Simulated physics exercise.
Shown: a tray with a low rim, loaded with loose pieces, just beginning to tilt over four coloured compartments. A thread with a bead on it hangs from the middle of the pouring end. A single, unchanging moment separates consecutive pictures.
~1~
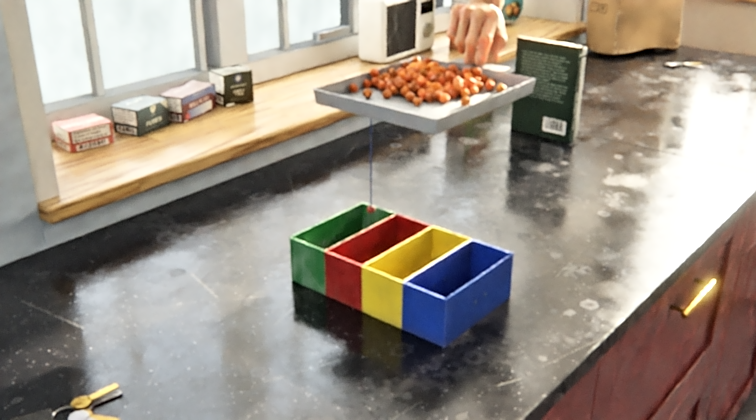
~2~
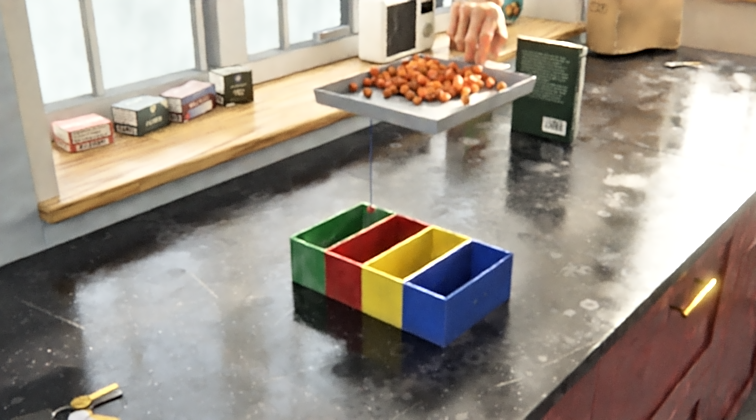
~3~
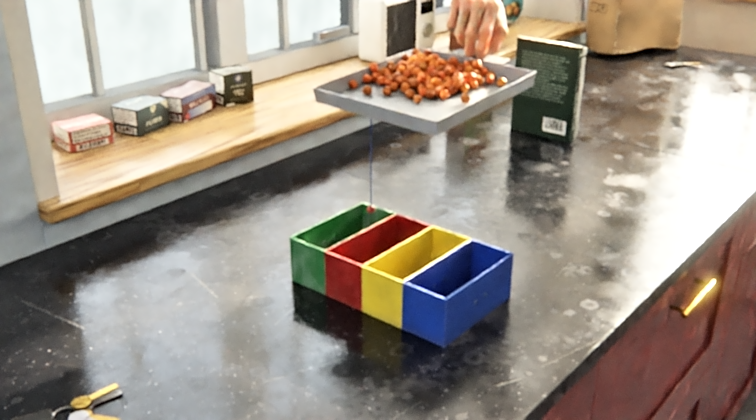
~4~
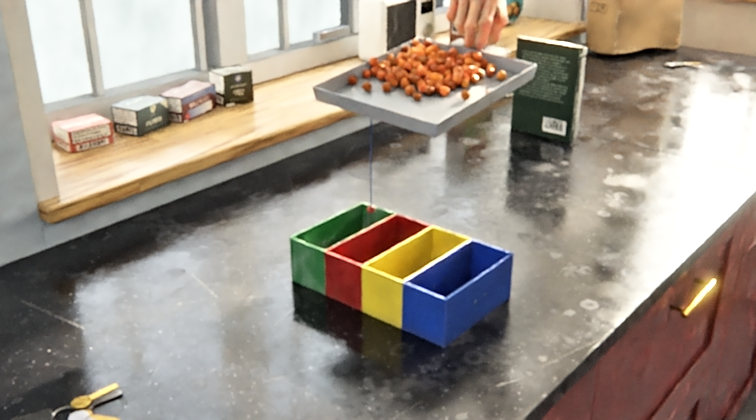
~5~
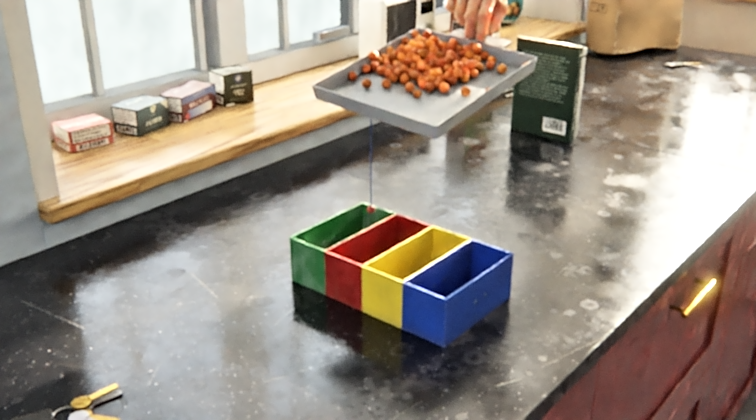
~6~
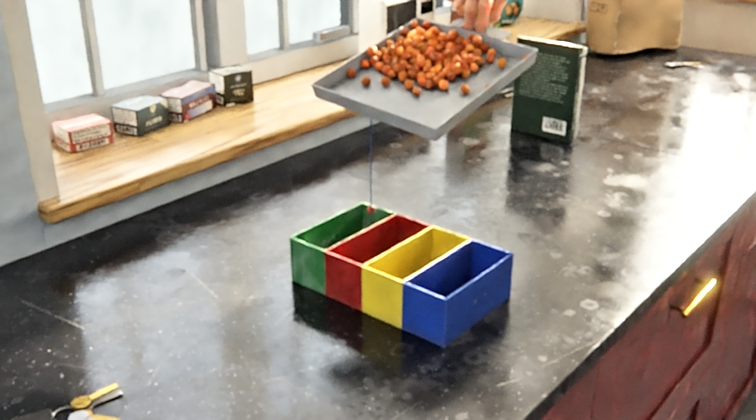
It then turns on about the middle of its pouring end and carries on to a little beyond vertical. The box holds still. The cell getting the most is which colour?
It is yellow.
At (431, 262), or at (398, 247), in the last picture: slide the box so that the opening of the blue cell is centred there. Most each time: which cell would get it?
The yellow one first, blue second.
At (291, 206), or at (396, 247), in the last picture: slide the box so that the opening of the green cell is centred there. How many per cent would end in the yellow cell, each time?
First position: Some 10 %; second position: Some 0 %.
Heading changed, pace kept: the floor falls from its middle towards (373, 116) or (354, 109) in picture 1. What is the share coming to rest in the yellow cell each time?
In turn, 0 percent and then 0 percent.
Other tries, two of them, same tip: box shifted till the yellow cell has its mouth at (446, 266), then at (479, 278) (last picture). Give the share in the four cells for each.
Roughly 90 %, then roughly 80 %.
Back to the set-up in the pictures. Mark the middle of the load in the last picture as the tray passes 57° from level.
The load is centred about (405, 99).
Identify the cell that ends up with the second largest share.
It's the cell in red.
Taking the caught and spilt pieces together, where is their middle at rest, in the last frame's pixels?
About (402, 289).
Soon after the last picture, tray tipped steeply; most on the tray; a small part in the yellow cell; a stray few in the red cell; a stray few in the blue cell; a small part falling or outside the box.
A little later, tray tipped right over; most on the tray; a small part in the yellow cell; a stray few in the red cell; a stray few in the green cell; a small part falling or outside the box.
Later still, tray tipped past a quarter turn; about half in the yellow cell; about a quarter in the red cell; a small part in the green cell; a small part in the blue cell; a small part falling or outside the box.
At rest, tray tipped past a quarter turn; about half in the yellow cell; about a quarter in the red cell; a small part in the green cell; a small part in the blue cell; a small part outside the box.
